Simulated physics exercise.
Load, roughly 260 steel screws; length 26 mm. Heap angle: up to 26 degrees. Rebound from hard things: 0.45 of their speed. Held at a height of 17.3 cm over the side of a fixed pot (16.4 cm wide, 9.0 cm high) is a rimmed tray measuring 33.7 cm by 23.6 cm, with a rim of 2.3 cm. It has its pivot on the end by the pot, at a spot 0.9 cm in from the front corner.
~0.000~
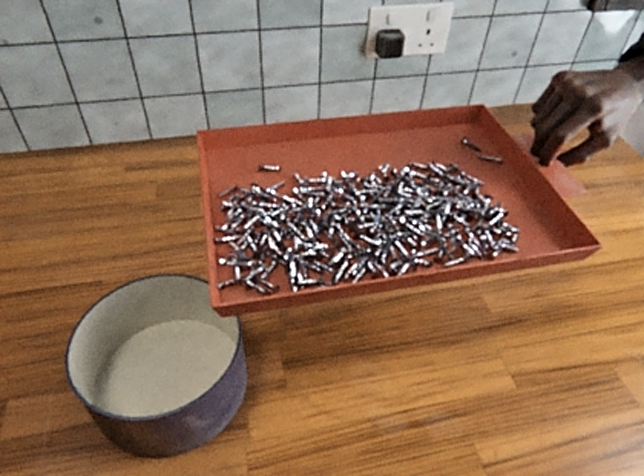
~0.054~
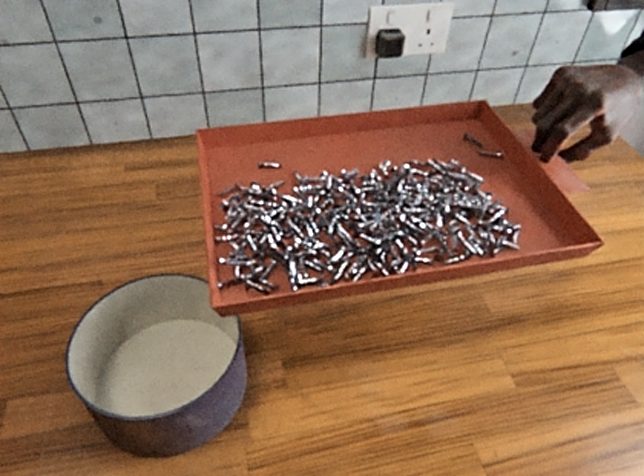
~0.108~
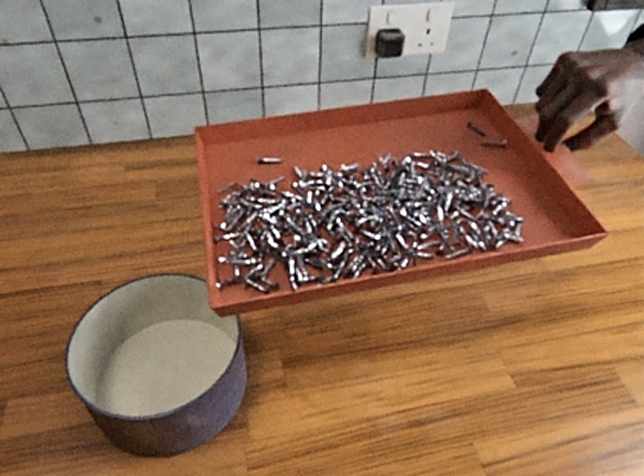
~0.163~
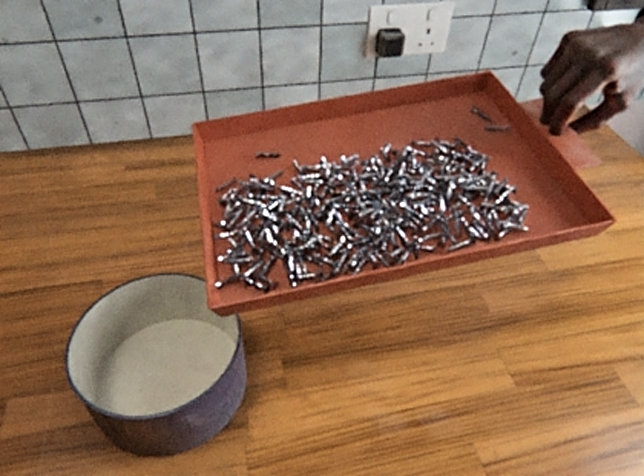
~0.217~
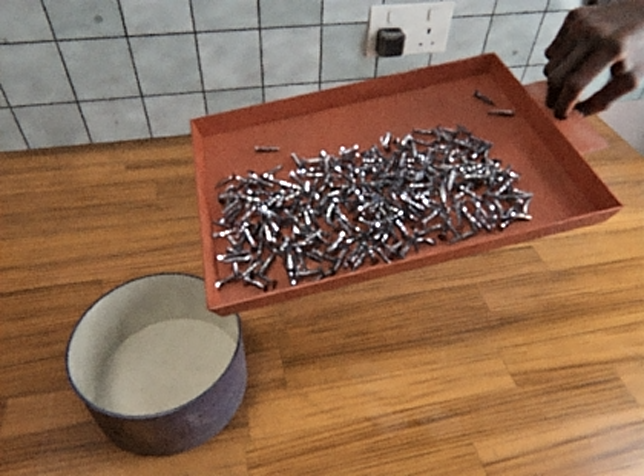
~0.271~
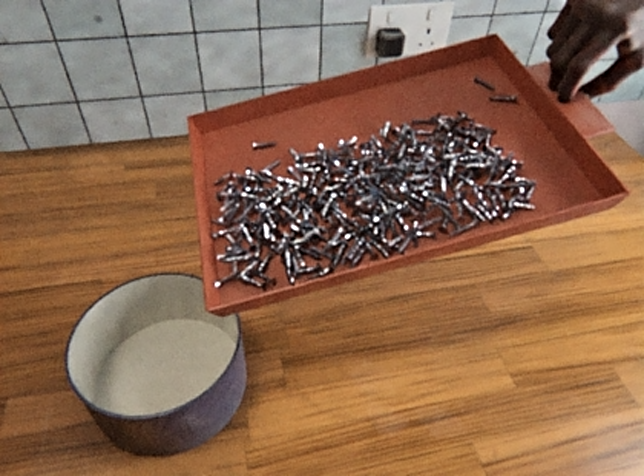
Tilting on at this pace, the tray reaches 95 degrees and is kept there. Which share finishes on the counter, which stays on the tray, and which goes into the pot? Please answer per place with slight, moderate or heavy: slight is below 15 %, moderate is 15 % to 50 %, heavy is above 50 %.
Per place: Counter moderate, tray slight, pot heavy.
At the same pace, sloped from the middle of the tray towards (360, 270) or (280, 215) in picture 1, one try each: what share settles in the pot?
First try: About 0 percent; second try: About 75 percent.
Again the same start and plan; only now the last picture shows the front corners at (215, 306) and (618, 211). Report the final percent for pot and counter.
Final per cent - pot 10, counter 90.
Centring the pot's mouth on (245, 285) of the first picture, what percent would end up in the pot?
The share would be some 0 per cent.
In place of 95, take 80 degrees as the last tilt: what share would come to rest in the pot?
65 percent.
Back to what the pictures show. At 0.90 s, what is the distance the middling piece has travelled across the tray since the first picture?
It has moved some 10 cm from its start.
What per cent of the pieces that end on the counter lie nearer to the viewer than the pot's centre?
100 %.
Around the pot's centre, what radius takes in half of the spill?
About 14 centimetres.
Then, at 0.90 s, tilt 52 degrees; the tray holds 100 %, the pot 0 %.
After 1.32 s, tilt 77 degrees; the tray holds 55 %, the pot 15 %.
Then, at 1.82 s, tilt 95 degrees; the tray holds 0 %, the pot 70 %.
By 2.4 s all is still; counter 25 %, tray 0 %, pot 75 %.
